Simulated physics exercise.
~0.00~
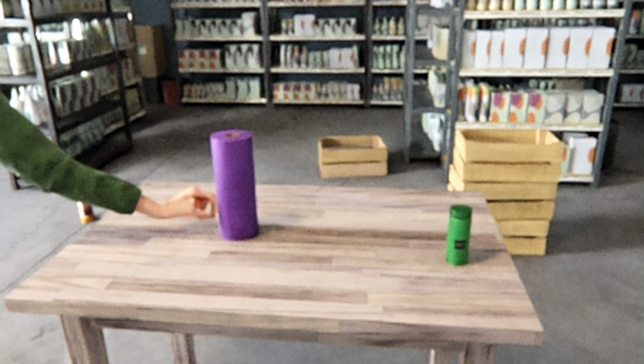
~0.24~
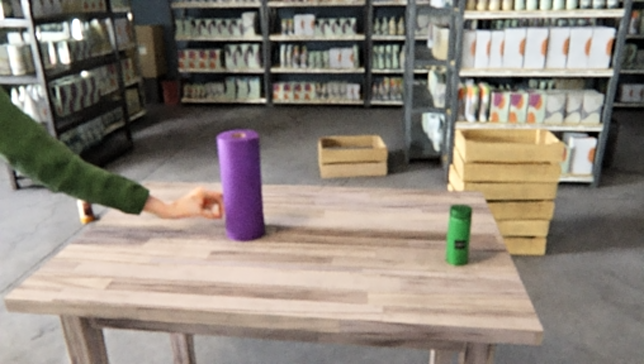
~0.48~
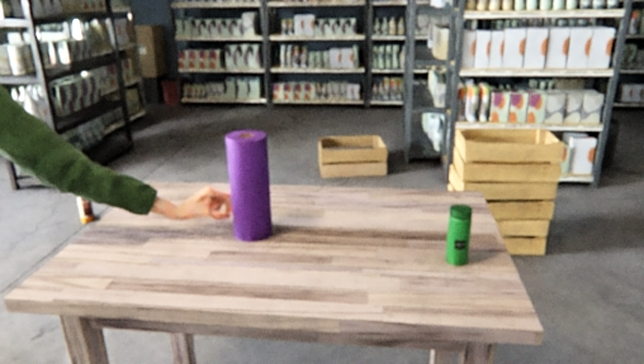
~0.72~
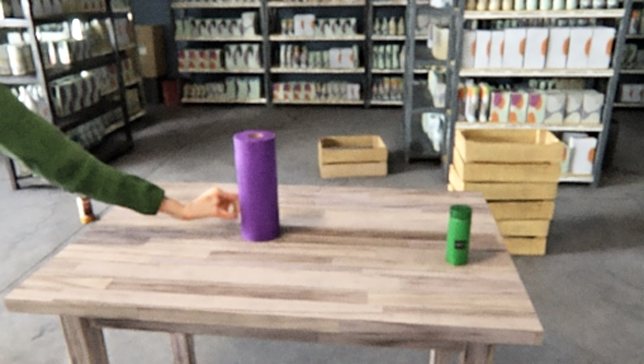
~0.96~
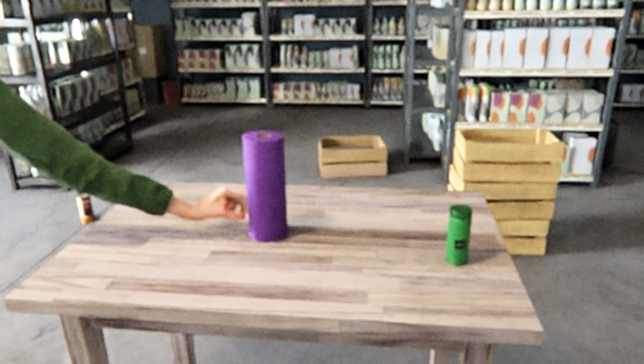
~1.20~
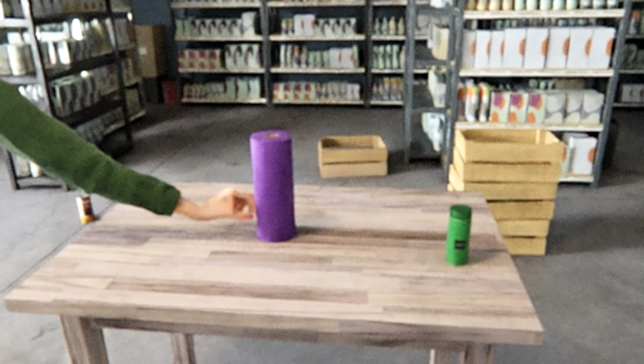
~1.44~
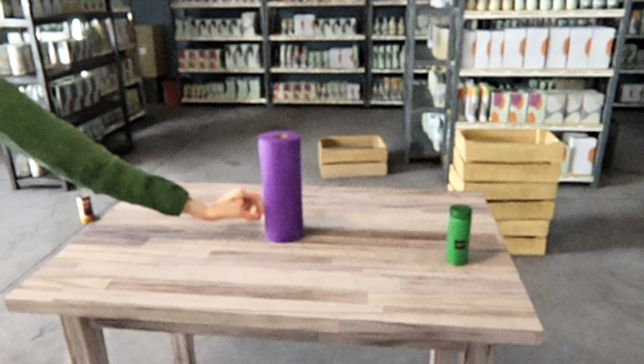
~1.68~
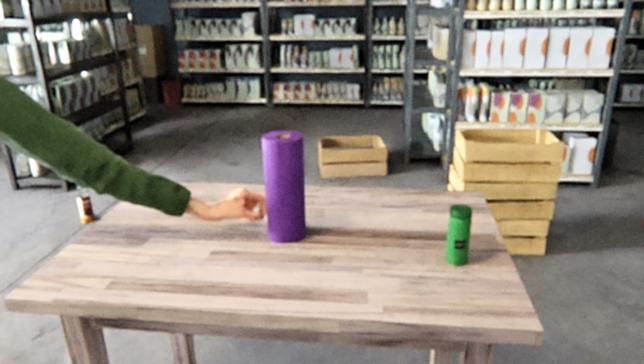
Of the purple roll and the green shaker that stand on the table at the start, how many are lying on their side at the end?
None of them are lying down. The purple roll has slid to the right but still stands, and the green shaker stands where it was.
